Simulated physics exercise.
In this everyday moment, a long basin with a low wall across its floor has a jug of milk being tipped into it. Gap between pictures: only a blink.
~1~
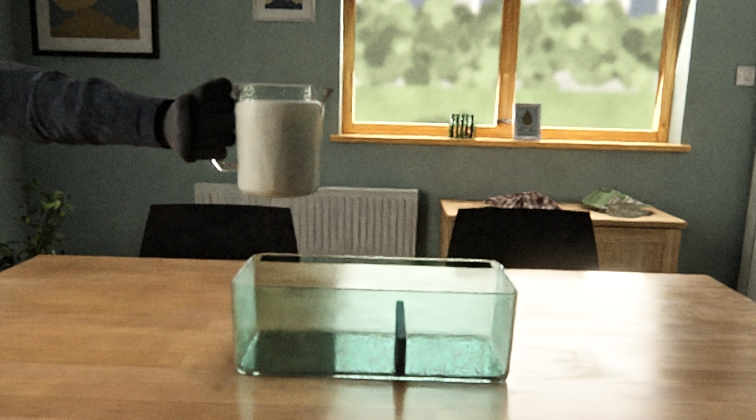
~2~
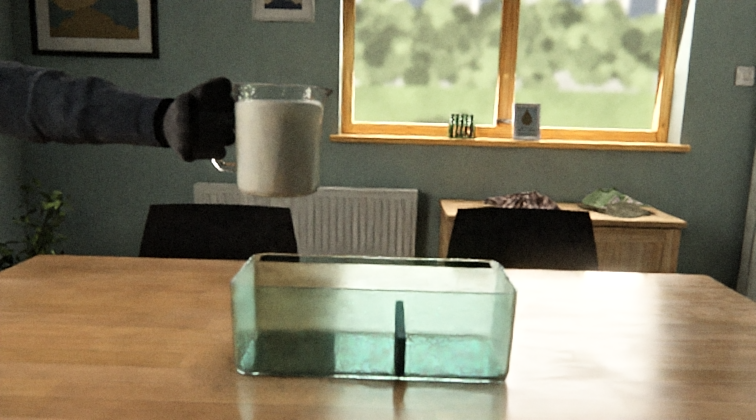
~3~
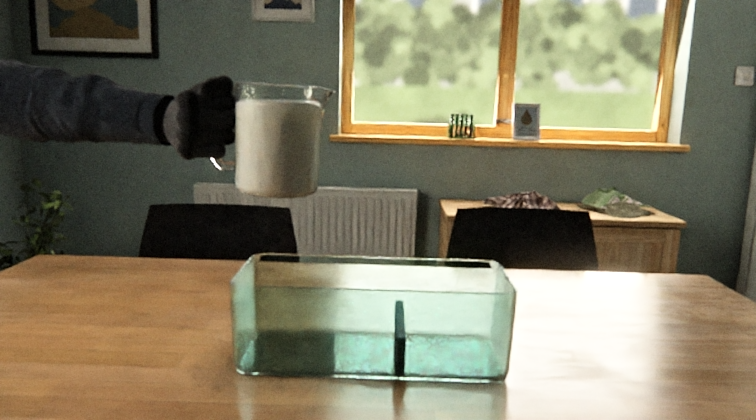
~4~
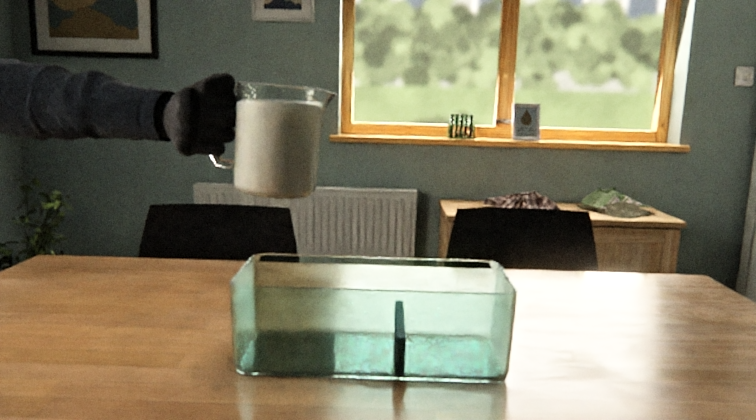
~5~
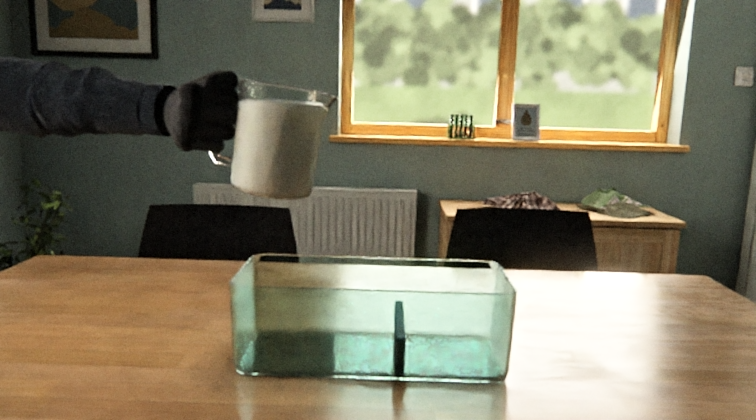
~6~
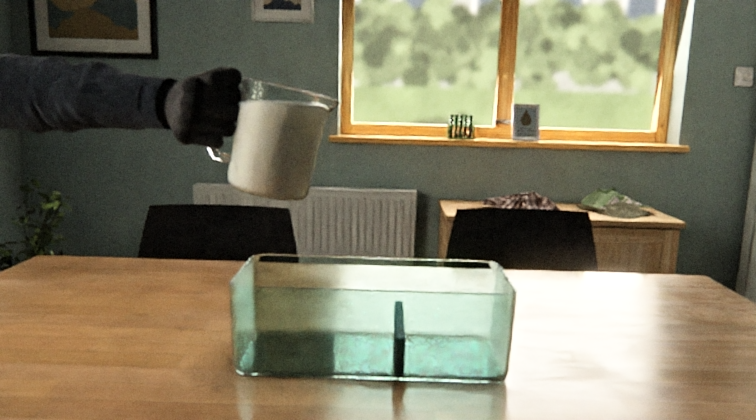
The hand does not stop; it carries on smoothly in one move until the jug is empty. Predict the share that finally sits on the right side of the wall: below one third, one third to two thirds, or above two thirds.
The share right of the wall is going to reach a third without passing two thirds.
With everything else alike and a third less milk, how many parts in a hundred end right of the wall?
About 15 in a hundred.
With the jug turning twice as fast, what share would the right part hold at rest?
Roughly 30 percent.
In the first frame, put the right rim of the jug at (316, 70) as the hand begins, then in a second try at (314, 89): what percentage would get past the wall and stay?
Roughly 15 % and 5 %.
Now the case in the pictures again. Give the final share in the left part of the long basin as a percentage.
Around 55 percent.
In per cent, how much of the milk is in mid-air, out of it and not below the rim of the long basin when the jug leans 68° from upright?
Estimate: Some 15 per cent.
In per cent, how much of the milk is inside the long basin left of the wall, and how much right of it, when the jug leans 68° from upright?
About 0 per cent left, 0 per cent right.
A moment on, the jug is tipped part way and 83 per cent is still to pour, 1 is left of the wall and 1 right of it.
Next, the jug is tipped right over and 33 per cent is still to pour, 13 is left of the wall and 29 right of it.
Then the jug is tipped right over and 4 per cent is still to pour, 47 is left of the wall and 42 right of it.
Later the jug is tipped right over and 0 per cent is still to pour, 55 is left of the wall and 43 right of it.
Finally, 56 per cent lies left of the wall, 43 right of it and 1 outside.
